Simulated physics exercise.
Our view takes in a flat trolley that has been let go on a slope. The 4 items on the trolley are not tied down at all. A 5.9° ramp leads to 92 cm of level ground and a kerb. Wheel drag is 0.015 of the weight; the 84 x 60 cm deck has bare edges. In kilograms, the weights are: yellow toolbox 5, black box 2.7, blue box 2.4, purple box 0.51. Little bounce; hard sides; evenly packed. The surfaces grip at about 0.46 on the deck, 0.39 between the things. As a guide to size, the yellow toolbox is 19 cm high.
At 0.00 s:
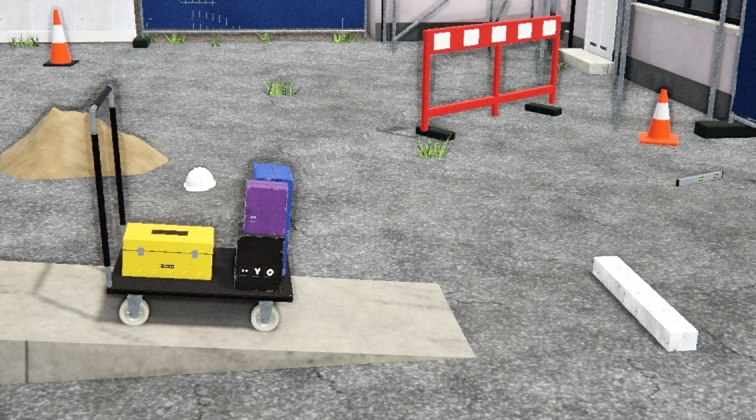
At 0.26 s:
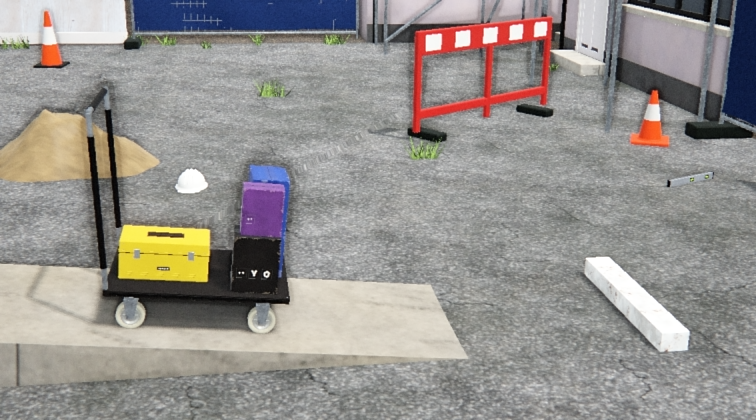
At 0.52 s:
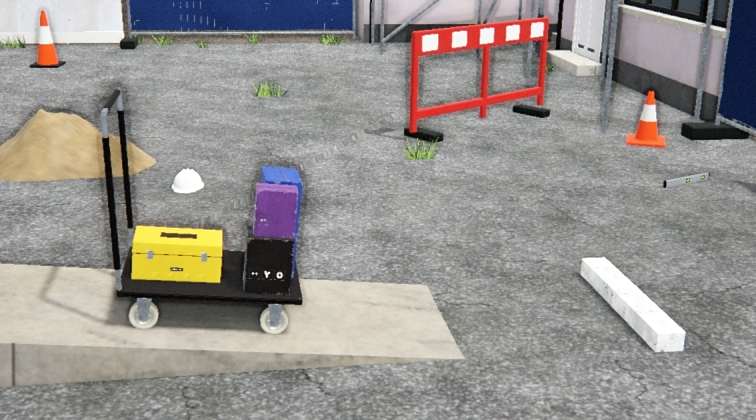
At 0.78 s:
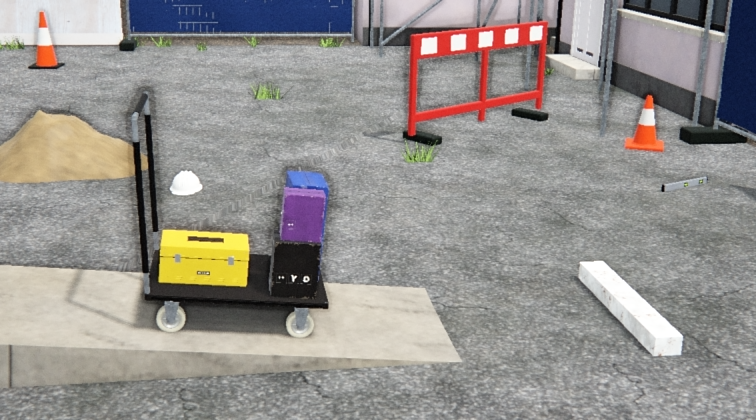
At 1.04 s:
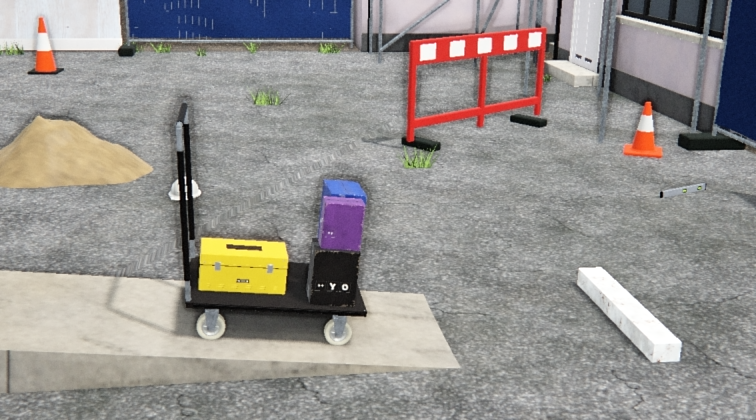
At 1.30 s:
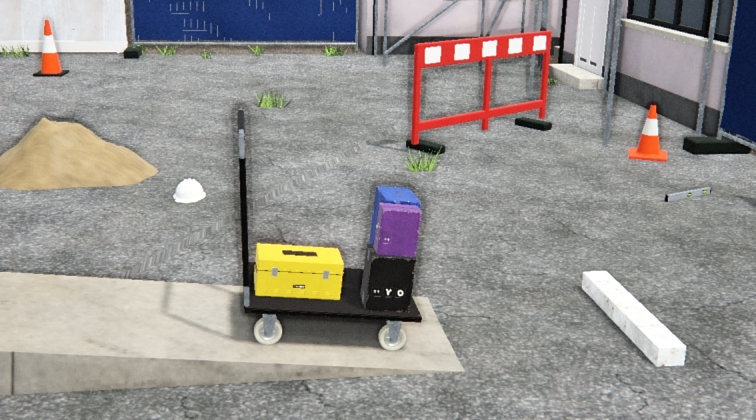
We see a flat trolley carrying a yellow toolbox and a stack of black, purple and blue boxes on a pale ramp; it barely moves at first, then rolls right down the slope, gathering speed with its load aboard.
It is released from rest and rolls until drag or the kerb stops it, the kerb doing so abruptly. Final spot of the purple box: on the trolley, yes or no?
No.
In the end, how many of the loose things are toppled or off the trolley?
Total count: 3.
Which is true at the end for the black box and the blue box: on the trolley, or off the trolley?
Once it settles, the black box has gone out of bounds; as for the blue box, it has gone out of bounds.
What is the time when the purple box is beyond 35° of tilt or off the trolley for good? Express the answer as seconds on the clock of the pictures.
That first happens close to 2.3 seconds.
By 2.00 s, 25 cm left to run.
By 2.30 s, trolley at the kerb; purple box 12 cm from its spot near (650, 230); blue box rocked 7° off its seat; black box 11 cm from its spot.
By 2.50 s, trolley at the kerb; black box, blue box and purple box now off the trolley; yellow toolbox 19 cm from its spot.
By 2.70 s, trolley at the kerb; yellow toolbox 19 cm from its spot.
When it is over (3.1 s), off the trolley, black box, blue box and purple box; not toppled but over 10 cm from the start, yellow toolbox. End places, in pixels of the last picture, purple box near (742, 317).
